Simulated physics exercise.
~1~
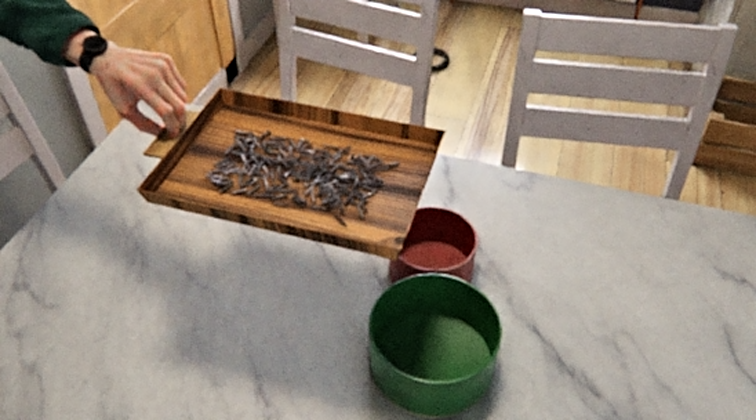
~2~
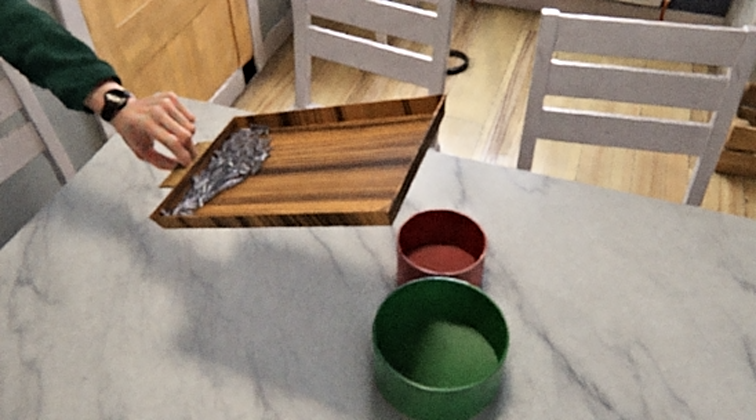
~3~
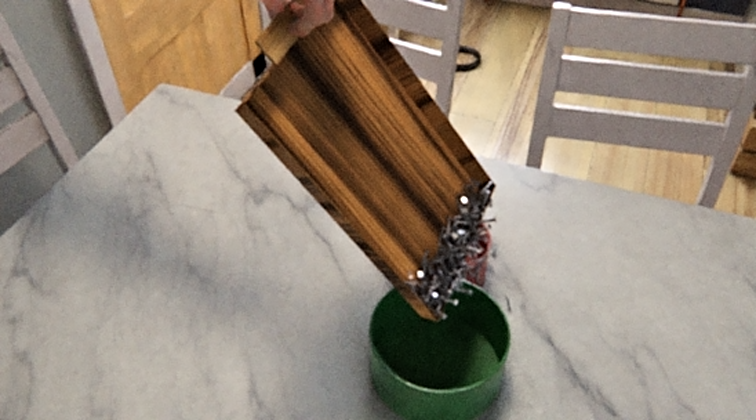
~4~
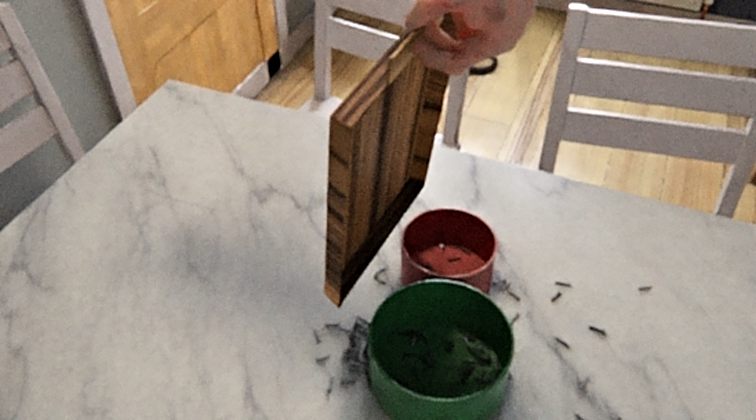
At a marble-topped table, a hand tilted a wooden tray of small dark screws, which first slid left, then spilled off its right side as it tipped steeply, landing mostly in the green pot and across the table, with a few in the red pot.
